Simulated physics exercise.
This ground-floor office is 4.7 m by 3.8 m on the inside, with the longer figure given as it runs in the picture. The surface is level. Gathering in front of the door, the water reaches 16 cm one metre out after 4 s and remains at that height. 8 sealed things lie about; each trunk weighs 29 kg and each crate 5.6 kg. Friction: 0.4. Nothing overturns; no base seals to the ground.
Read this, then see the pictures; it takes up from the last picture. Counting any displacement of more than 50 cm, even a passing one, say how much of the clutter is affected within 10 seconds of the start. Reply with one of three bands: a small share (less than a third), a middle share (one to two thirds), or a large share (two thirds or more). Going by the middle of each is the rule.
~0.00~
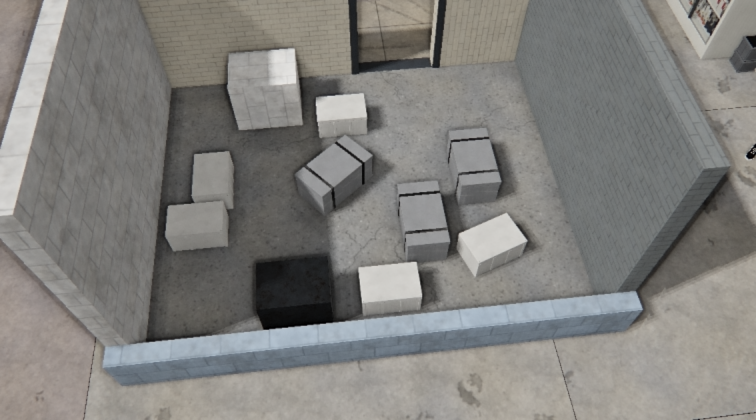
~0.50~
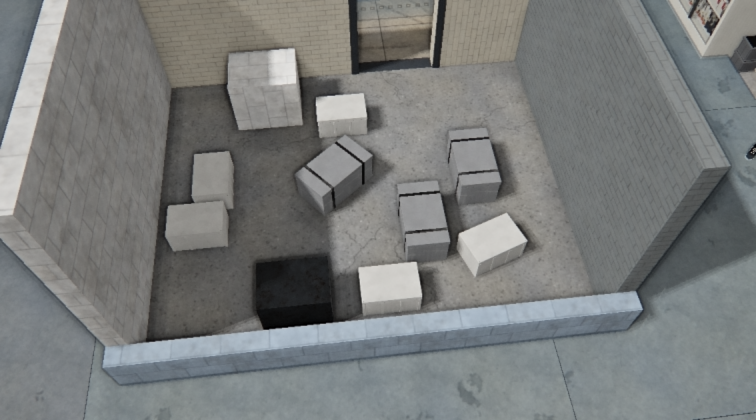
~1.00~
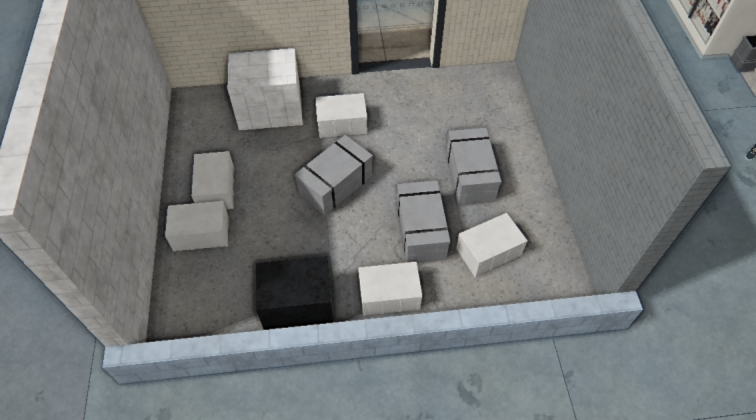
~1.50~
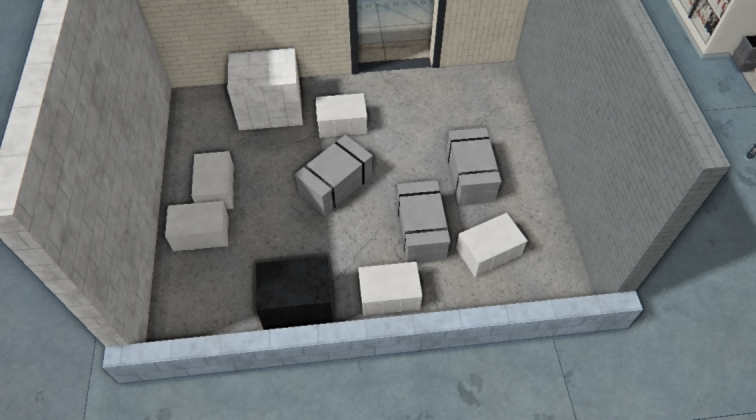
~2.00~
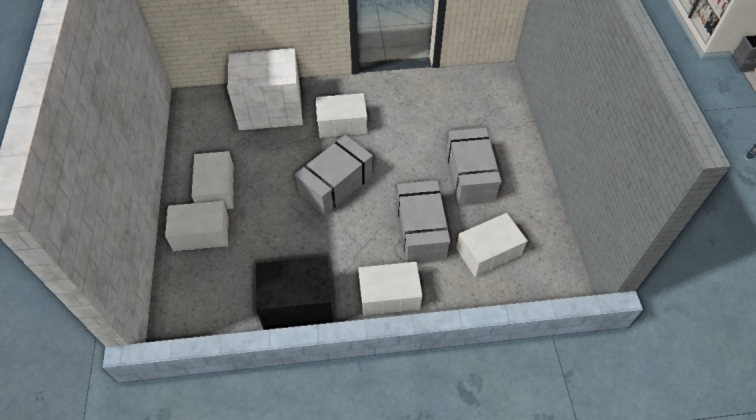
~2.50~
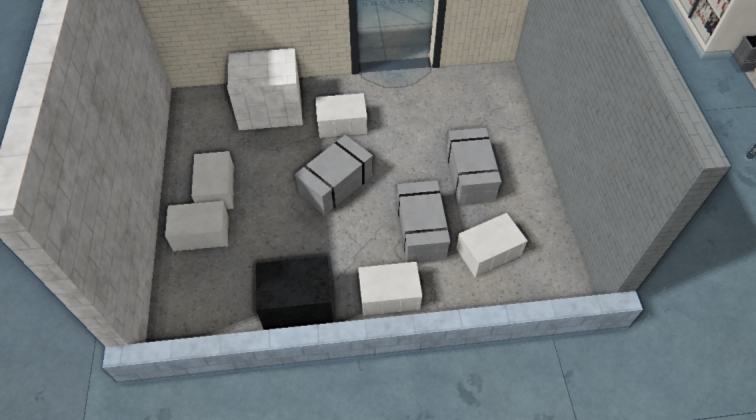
A small share, less than a third.
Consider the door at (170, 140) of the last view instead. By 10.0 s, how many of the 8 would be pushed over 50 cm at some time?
Result: 2.
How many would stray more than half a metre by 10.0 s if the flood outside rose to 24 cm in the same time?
It would come to 6 of them.
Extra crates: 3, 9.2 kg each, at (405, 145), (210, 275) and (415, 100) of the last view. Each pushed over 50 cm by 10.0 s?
Respectively, higher, lower and higher.
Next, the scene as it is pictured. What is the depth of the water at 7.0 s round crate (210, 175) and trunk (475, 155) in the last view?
Depths: Near 1 cm, then near 5 cm.
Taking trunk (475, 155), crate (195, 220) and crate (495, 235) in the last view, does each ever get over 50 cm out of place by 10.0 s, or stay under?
Within, within, beyond.
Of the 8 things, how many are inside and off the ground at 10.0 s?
Tally: 5 of them.
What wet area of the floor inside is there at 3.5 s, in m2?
About 1.5 m2.
After 3.5 s 0 of 8 are over 50 cm from their spots; 0 afloat.
After 4.5 s 0 of 8 are over 50 cm from their spots; 0 afloat.
After 7.0 s 1 of 8 are over 50 cm from their spots; 0 afloat.
After 10.0 s 1 of 8 are over 50 cm from their spots, and 2 have been at some point; 5 afloat.
